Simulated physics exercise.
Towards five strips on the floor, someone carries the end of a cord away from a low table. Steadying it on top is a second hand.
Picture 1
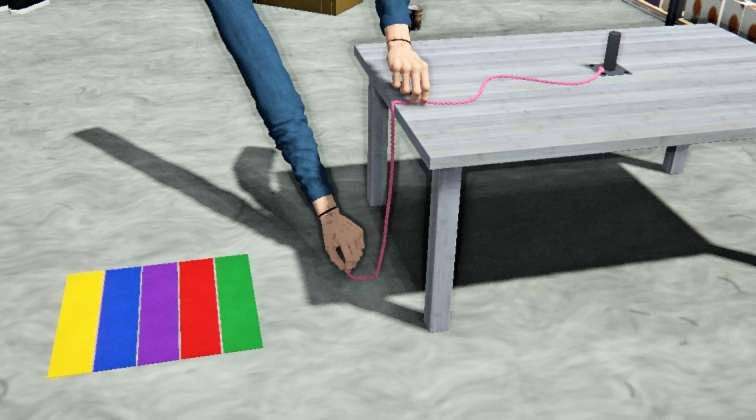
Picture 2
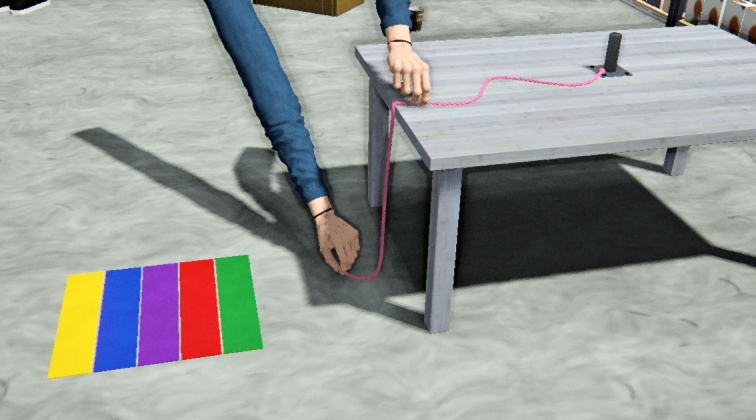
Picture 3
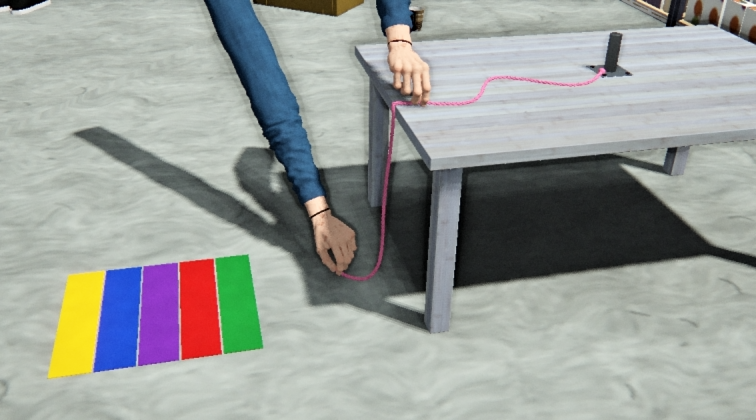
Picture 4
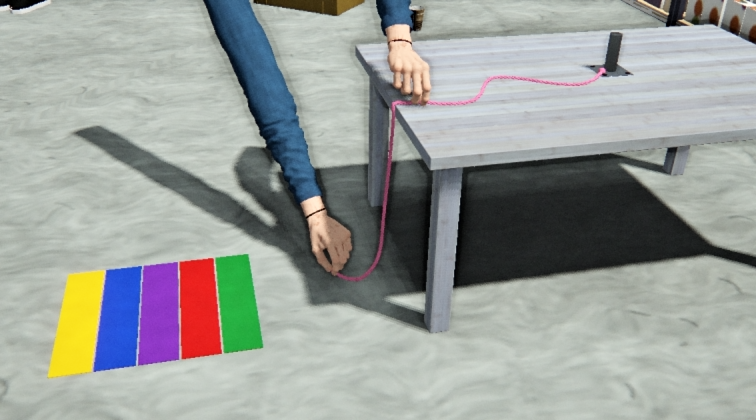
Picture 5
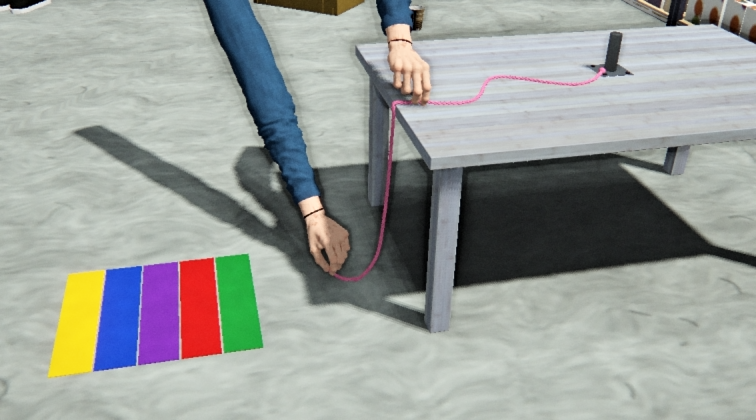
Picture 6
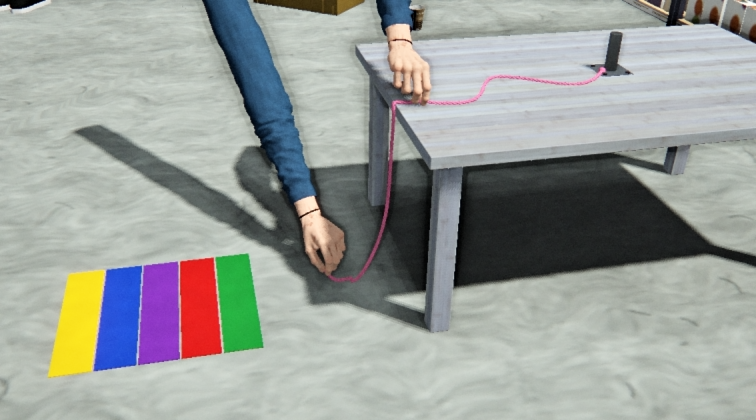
Two blue-sleeved arms reach down from the top over a grey floor, seen from above at an angle, with a low pale grey table on the right. A pink cord runs from a dark upright block on the tabletop, under one hand at the table's edge, down to the other hand near the floor, right of yellow, blue, purple, red and green strips. The lower hand moves slightly left with the cord's end, while the upper hand and camera stay still.
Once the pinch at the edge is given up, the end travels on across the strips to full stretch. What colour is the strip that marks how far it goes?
That strip is purple.
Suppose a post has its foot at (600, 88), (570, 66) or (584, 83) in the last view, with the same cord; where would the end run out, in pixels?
Going through the tries, you get (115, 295), then (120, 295), then (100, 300).
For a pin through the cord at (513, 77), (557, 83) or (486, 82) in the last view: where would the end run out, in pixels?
In order: (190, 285), then (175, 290), then (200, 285).
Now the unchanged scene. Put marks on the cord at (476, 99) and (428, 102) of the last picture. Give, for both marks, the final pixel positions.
First point (421, 94), second point (377, 115).
Soon after, end near (230, 282); over green.
After that, end near (186, 288); over red.
At the stop, end near (160, 291); over purple. The purple one.
